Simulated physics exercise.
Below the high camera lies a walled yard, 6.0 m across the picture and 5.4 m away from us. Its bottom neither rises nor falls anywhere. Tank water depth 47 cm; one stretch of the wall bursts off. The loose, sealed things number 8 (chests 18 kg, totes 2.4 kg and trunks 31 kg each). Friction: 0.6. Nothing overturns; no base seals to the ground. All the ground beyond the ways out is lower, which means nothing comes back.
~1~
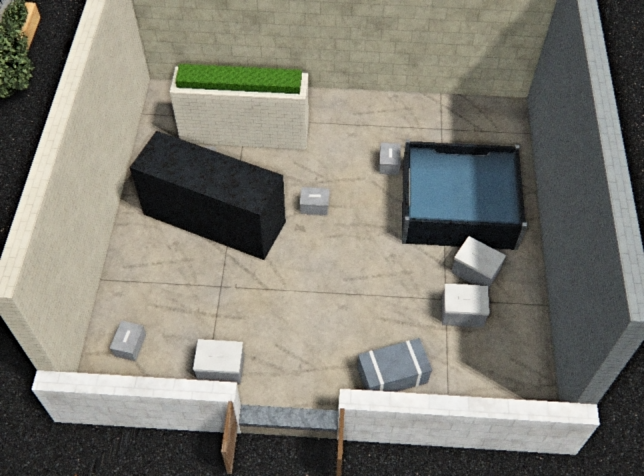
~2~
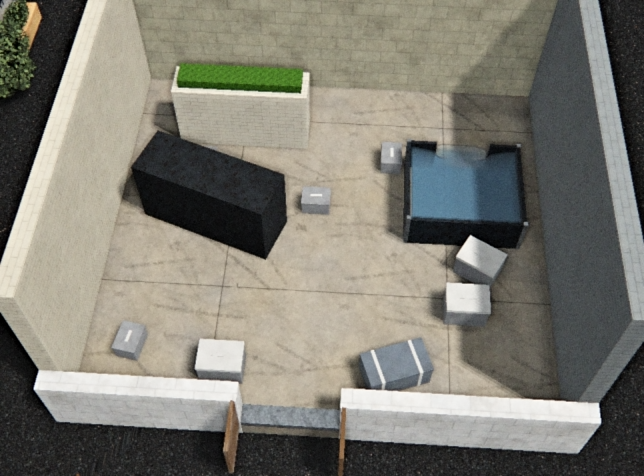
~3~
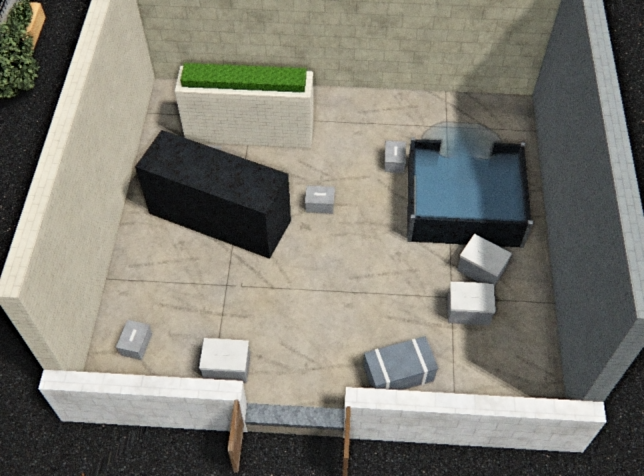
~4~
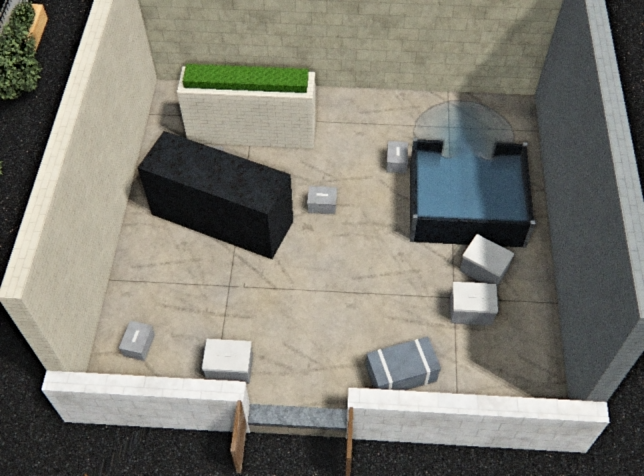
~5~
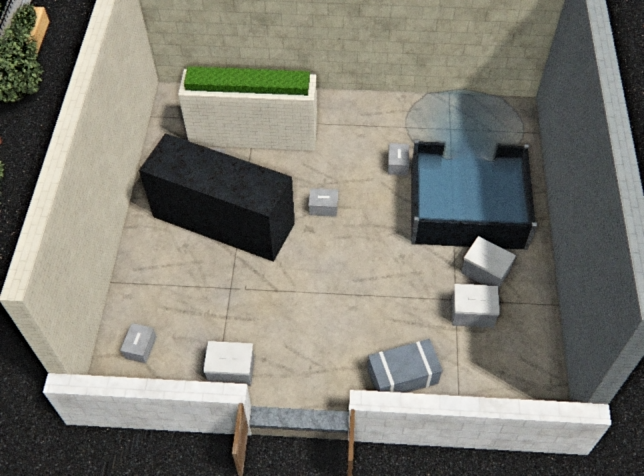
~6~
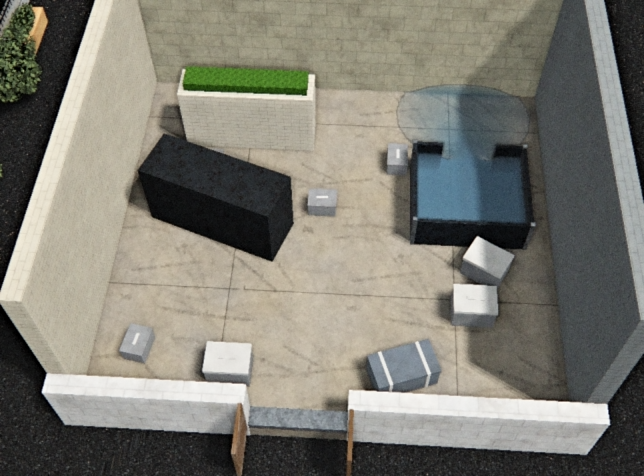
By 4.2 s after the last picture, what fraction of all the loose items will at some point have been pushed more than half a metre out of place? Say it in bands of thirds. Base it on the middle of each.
Answer: The small band.
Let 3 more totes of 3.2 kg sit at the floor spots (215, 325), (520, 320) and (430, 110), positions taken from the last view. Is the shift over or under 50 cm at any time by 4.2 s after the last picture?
One after another they come out inside the limit, above it, above it.
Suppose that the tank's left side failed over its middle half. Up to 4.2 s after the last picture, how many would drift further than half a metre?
So the tally would be 2.
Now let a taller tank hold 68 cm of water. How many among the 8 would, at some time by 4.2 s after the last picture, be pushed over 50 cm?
So the tally would be 1.
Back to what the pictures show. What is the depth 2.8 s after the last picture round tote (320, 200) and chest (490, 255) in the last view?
Some 1 cm at the first, some 0 cm at the second.
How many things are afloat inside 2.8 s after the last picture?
At that point I count 0.
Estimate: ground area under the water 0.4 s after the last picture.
Around 5.0 m2 of it.
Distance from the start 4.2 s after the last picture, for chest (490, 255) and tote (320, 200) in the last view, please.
0 cm, then 20 cm.
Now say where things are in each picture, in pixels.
In the first picture, a chest at (218, 355) rests on the ground; a tote at (390, 154) rests on the ground; water covers 1.9 m2; 0 of 8 have shifted.
In the second picture, a chest at (220, 355), on the bottom; a tote at (392, 153) rests on the ground; 2.3 m2 under water; 0 of 8 have shifted.
In the third picture, a chest at (224, 354), on the bottom; a tote at (396, 152) rests on the ground; 2.8 m2 under water; 0 of 8 have shifted.
In the fourth picture, a chest at (227, 355) rests on the ground; a tote at (398, 152) rests on the ground; water covers 3.4 m2; 0 of 8 have shifted.
In the fifth picture, a chest at (228, 357), on the bottom; a tote at (399, 154), on the bottom; 4.0 m2 under water; 0 of 8 have shifted.
In the sixth picture, a chest at (227, 357), on the bottom; a tote at (398, 154) rests on the ground; water covers 4.4 m2; 0 of 8 have shifted.
Then, 0.4 s after the last picture 0 of 8 are over 50 cm from their spots; 0 afloat.
Then, 1.5 s after the last picture 0 of 8 are over 50 cm from their spots; 0 afloat.
Then, 2.8 s after the last picture 0 of 8 are over 50 cm from their spots; 0 afloat.
Then, 4.2 s after the last picture 0 of 8 are over 50 cm from their spots, and 0 have been at some point; 0 afloat.
